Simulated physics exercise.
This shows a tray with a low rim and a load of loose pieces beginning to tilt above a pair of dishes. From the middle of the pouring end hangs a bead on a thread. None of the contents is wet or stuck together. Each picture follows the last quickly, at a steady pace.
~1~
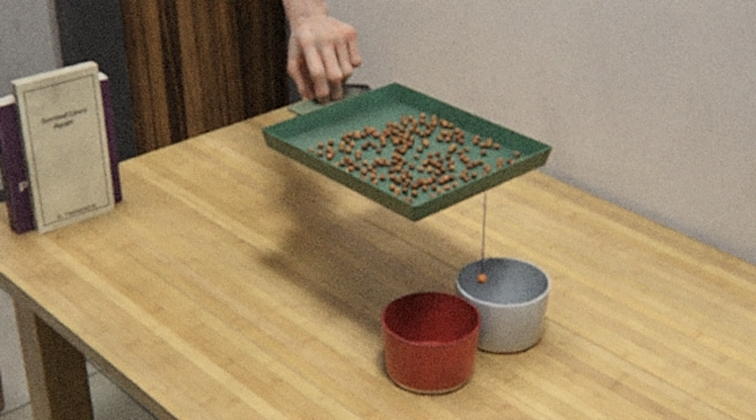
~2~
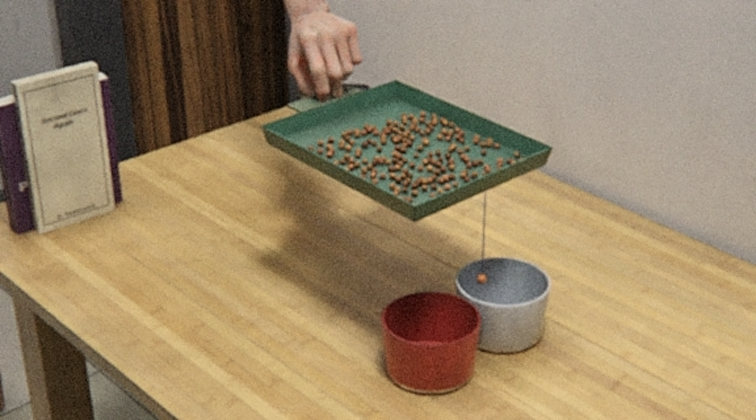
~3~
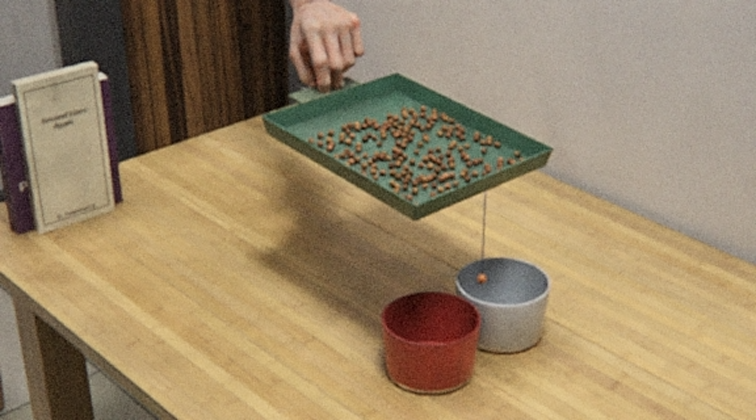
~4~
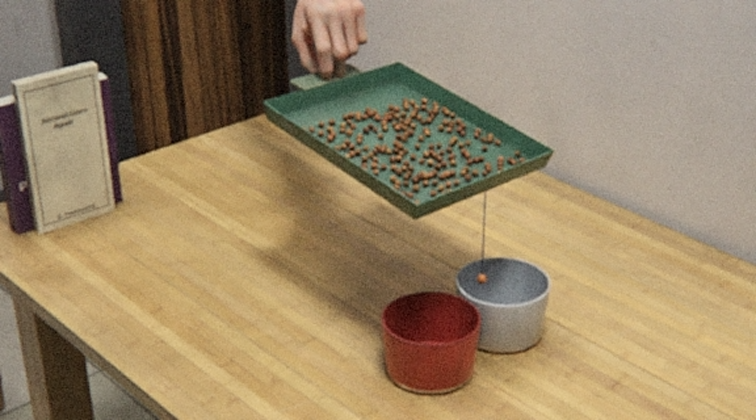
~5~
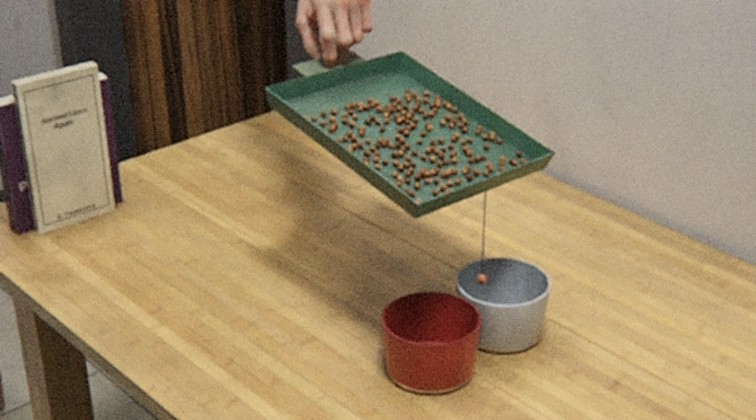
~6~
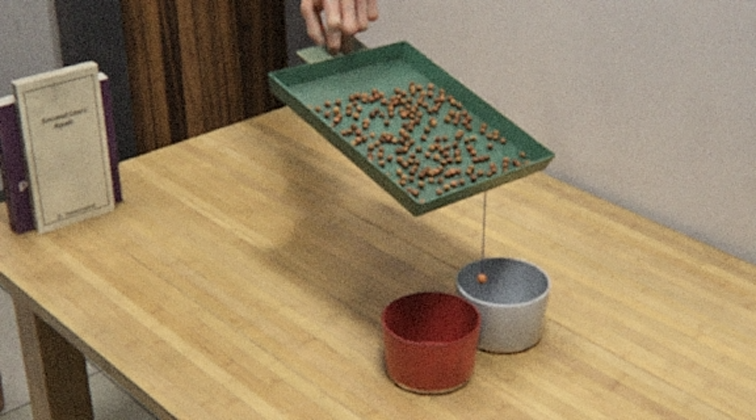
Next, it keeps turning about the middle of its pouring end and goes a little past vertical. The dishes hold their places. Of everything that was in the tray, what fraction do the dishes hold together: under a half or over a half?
Together they hold under a half.
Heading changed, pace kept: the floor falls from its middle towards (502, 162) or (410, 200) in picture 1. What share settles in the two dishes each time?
About 40 and 100 percent.
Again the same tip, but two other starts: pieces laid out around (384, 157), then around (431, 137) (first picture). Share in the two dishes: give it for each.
Estimates in order: 40 percent, 30 percent.
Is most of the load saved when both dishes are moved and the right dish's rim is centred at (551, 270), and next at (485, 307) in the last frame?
The dishes end up with the greater share in the first try and the lesser share in the second.
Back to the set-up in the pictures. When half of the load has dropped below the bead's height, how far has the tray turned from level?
Close to 105 degrees, I reckon.
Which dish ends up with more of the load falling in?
That would be the rightward one.
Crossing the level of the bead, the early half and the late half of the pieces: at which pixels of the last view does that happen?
First near (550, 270), later near (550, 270).
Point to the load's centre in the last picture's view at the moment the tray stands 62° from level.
In the last view the centre sits at roughly (501, 172).
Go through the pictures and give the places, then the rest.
In the first picture, corners of the pouring end near (415, 203) and (546, 146), level; middle of the load near (416, 157), cereal balls; left dish near (465, 359); right dish near (537, 320); bead on its thread near (482, 279).
In the second picture, corners of the pouring end near (415, 203) and (547, 147), level; middle of the load near (416, 156).
In the third picture, corners of the pouring end near (416, 202) and (547, 148), tipped barely, lowest at the right corner; middle of the load near (417, 152).
In the fourth picture, corners of the pouring end near (417, 201) and (548, 150), tipped a little, lowest at the right corner; middle of the load near (417, 146).
In the fifth picture, corners of the pouring end near (419, 201) and (549, 151), tipped a little, lowest at the right corner; middle of the load near (419, 141).
In the sixth picture, corners of the pouring end near (421, 200) and (550, 153), tipped clearly, lowest at the right corner; middle of the load near (424, 138), a little on the move; left dish near (465, 359); right dish near (537, 320).
Shortly afterwards, tray tipped steeply; all but a few on the tray; only a few in the right dish; only a few outside both; only a few in the air.
Next, tray tipped past a quarter turn; near a third on the tray; a little in the right dish; a little outside both; near half in the air.
Some moments later, tray tipped past a quarter turn; near a third in the right dish; near two thirds outside both.
In the end, tray tipped past a quarter turn; none at all in the left dish; near a third in the right dish; near two thirds outside both.
